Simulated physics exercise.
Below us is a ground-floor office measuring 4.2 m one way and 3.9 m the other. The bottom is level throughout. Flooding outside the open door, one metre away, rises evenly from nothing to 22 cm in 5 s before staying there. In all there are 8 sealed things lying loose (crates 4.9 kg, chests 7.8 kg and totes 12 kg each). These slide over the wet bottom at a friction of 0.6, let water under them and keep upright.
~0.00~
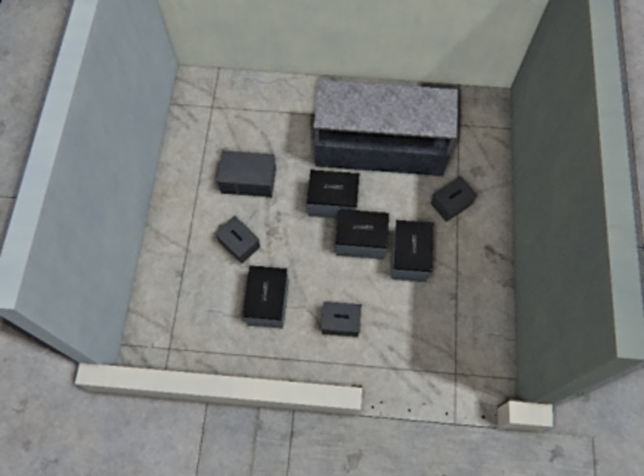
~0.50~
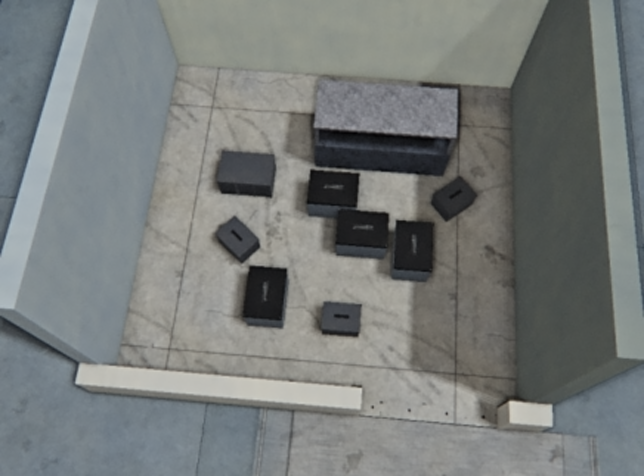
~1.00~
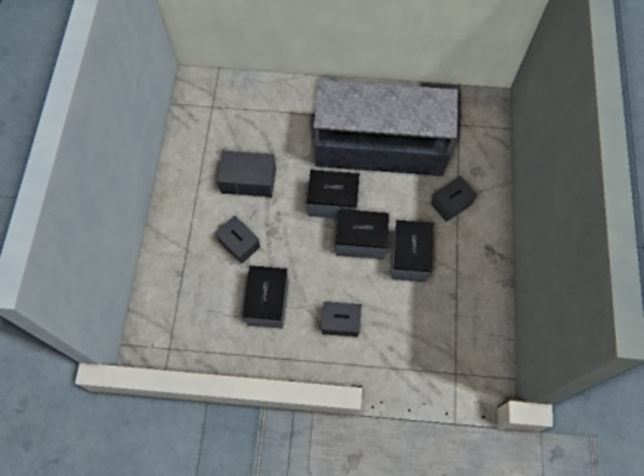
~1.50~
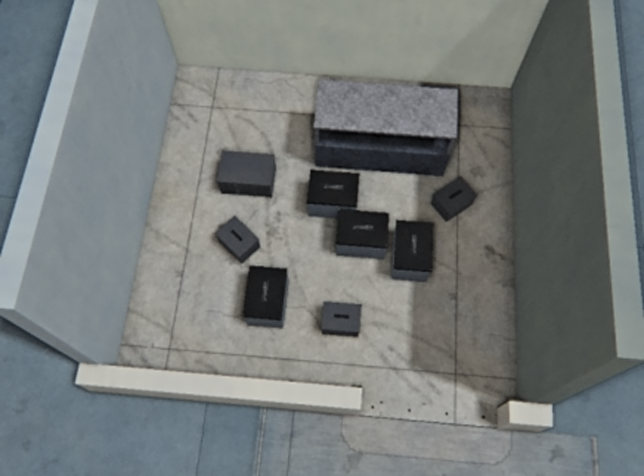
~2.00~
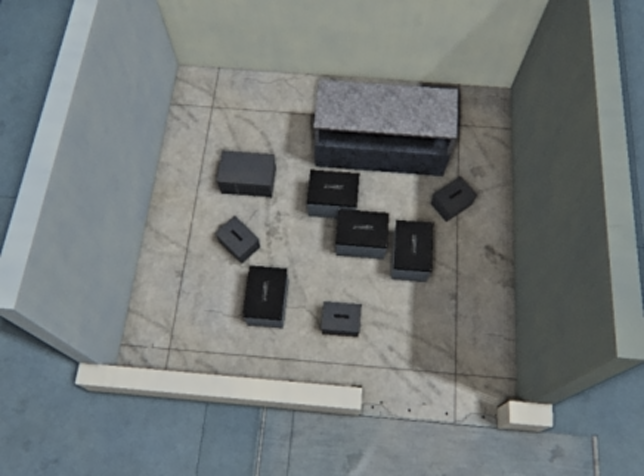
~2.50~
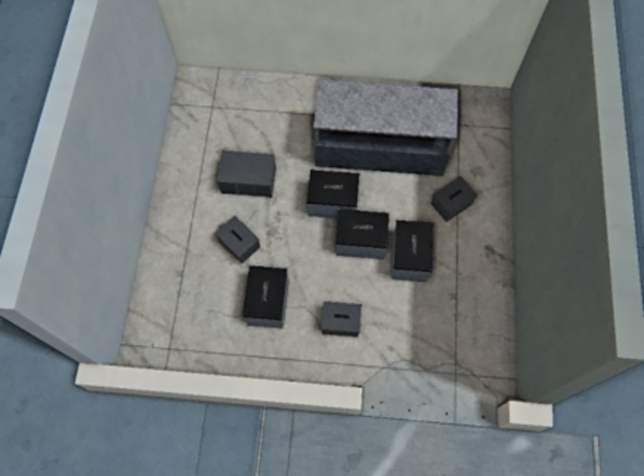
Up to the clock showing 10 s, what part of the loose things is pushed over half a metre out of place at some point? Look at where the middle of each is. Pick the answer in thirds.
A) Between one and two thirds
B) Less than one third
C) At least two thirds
The answer is A.
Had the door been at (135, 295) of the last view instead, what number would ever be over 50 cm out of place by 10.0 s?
In that case the number is 7.
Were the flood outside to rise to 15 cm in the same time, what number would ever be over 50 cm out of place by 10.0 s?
The answer would then be 5.
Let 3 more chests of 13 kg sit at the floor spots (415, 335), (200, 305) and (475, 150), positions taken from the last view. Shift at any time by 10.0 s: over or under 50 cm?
In order: Above the mark, below the mark, above the mark.
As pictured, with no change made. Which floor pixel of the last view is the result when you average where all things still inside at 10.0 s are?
It works out to somewhere near (249, 212) on the floor.
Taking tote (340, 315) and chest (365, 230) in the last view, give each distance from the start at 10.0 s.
0 cm and 200 cm respectively.
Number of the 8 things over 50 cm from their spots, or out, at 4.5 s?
By then 0.
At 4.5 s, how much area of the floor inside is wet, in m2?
About 4.0 m2.
After 3.5 s 0 of 8 are over 50 cm from their spots; 0 afloat.
After 4.5 s 0 of 8 are over 50 cm from their spots; 0 afloat.
After 7.0 s 4 of 8 are over 50 cm from their spots; 3 afloat.
After 10.0 s 5 of 8 are over 50 cm from their spots, and 5 have been at some point; 3 afloat.
